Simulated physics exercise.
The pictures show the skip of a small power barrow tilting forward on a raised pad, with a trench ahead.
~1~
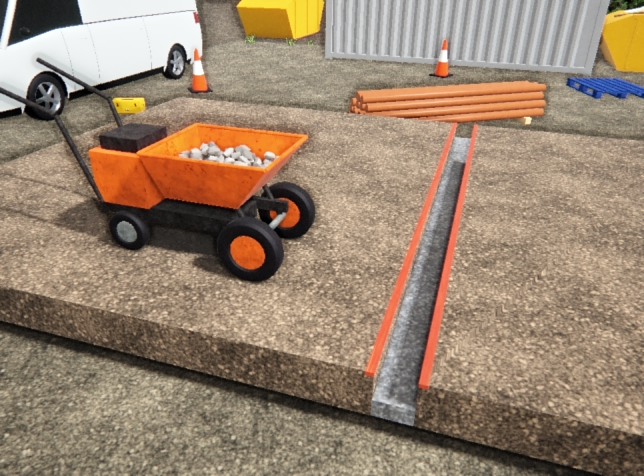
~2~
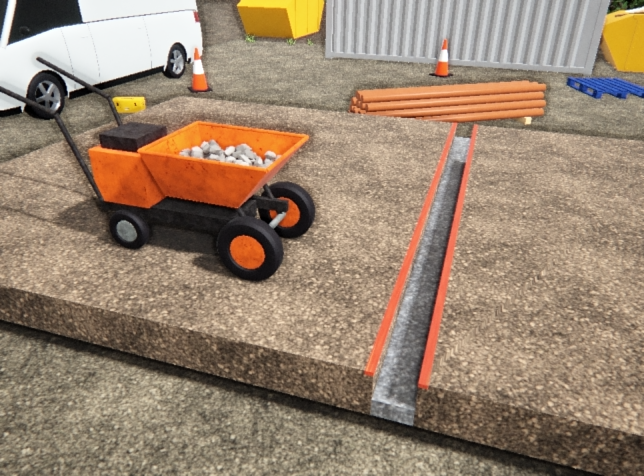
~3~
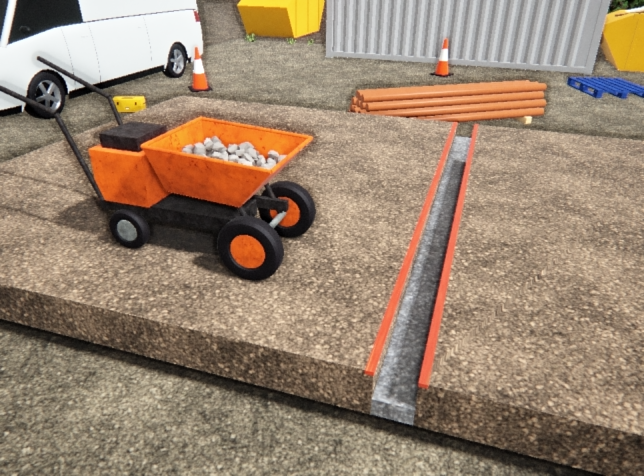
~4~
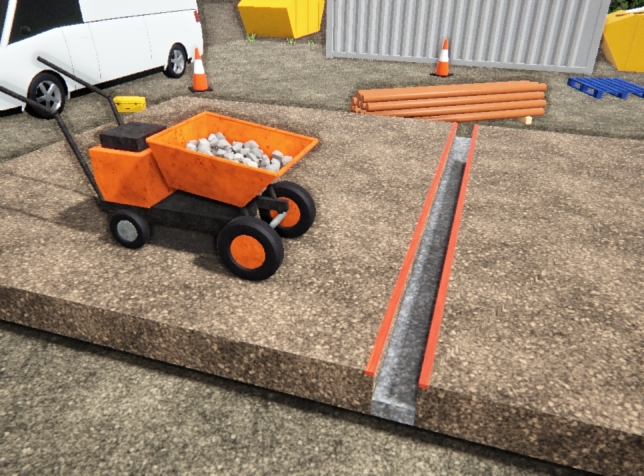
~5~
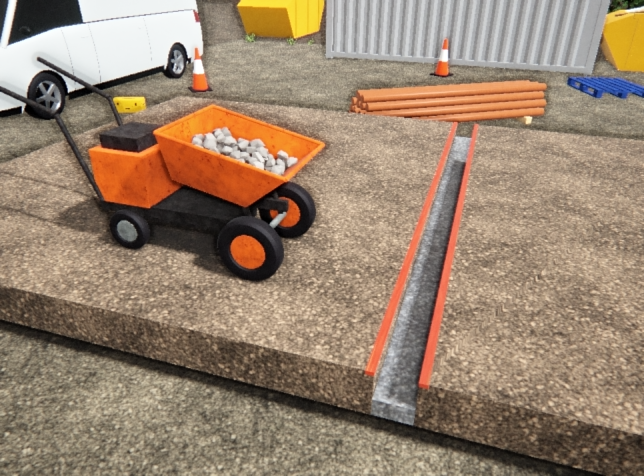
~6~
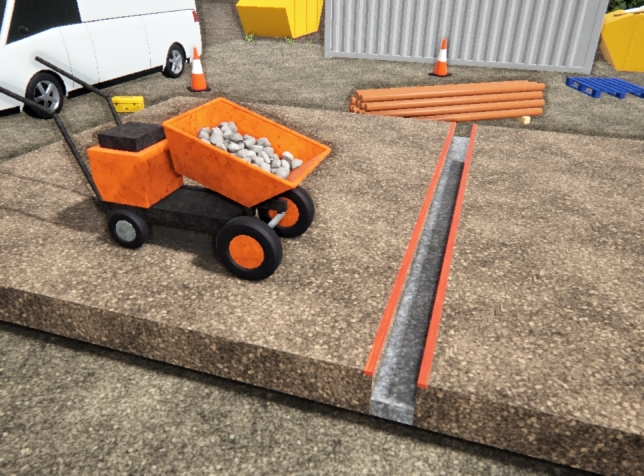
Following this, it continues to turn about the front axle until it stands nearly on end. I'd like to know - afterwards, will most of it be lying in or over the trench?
No: Inside: The lesser amount.
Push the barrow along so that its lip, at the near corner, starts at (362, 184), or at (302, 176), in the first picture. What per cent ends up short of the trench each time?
In order, 0 % followed by 20 %.
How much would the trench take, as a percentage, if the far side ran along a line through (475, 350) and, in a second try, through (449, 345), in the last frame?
In order: 30 per cent, then 30 per cent.
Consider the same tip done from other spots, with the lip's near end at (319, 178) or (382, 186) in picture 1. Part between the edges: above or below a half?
The bulk / a minority.
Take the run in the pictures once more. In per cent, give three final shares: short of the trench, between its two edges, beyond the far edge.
Out of a hundred: Short 60; between 25; beyond 0.
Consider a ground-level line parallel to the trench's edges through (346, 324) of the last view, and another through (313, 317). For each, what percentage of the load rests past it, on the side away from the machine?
In order: 60 percent, then 90 percent.
Soon, skip tipped steeply; all in the skip.
A while on, skip tipped right over; most in the skip; about a quarter short of the trench; a stray few in or heaped over the trench; a stray few falling.
Towards the end, skip tipped right over; a small part in the skip; about two thirds short of the trench; about a quarter in or heaped over the trench.
Finally, skip tipped right over; a small part in the skip; about two thirds short of the trench; about a quarter in or heaped over the trench; none beyond it.
